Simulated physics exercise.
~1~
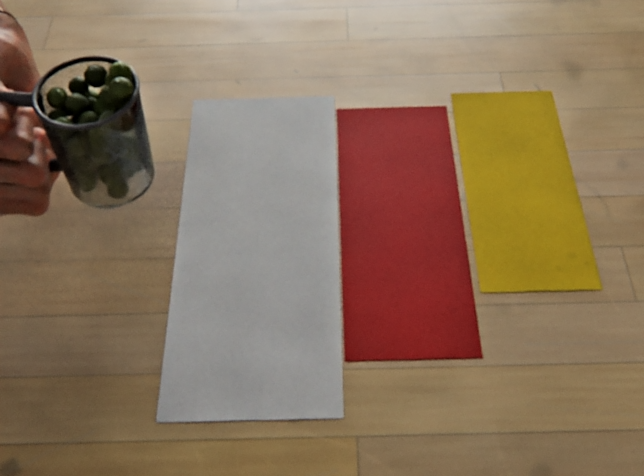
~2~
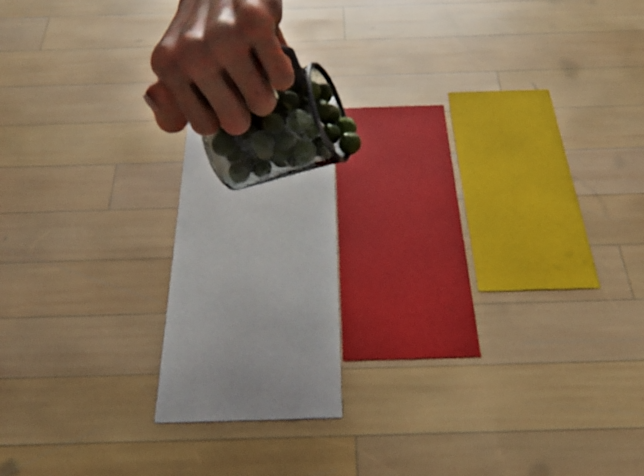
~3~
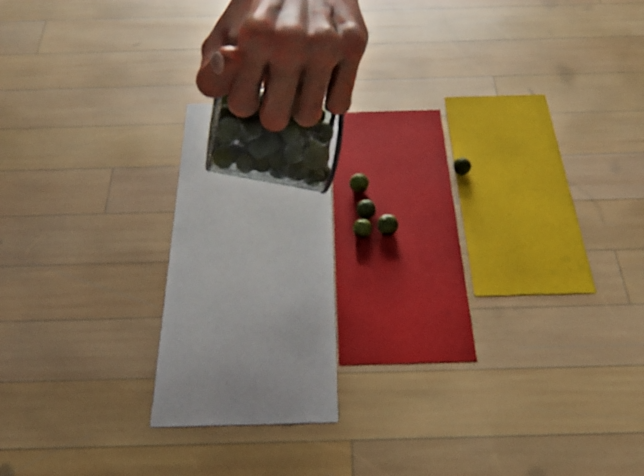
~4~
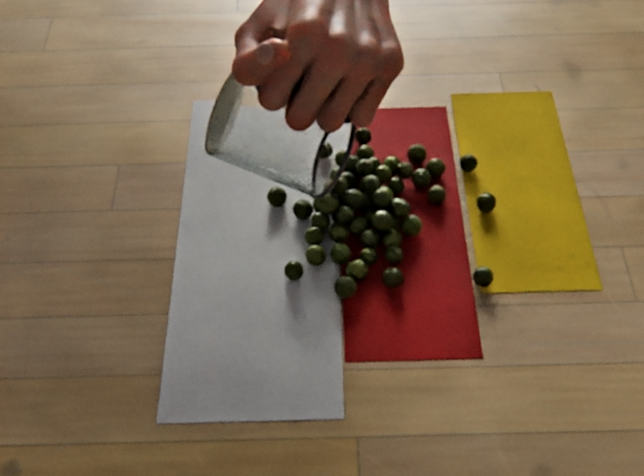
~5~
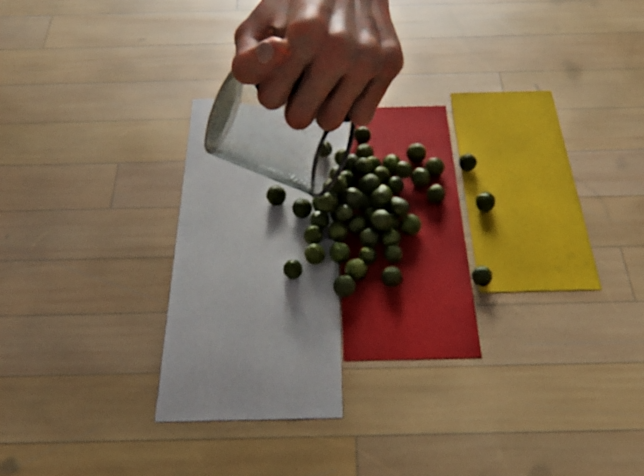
In this clip, a hand moves a clear cup of small green olives rightward over white, red and yellow mats on a wooden surface and tips it until it empties, leaving most olives piled on the red mat, some on the white and a few on the yellow.
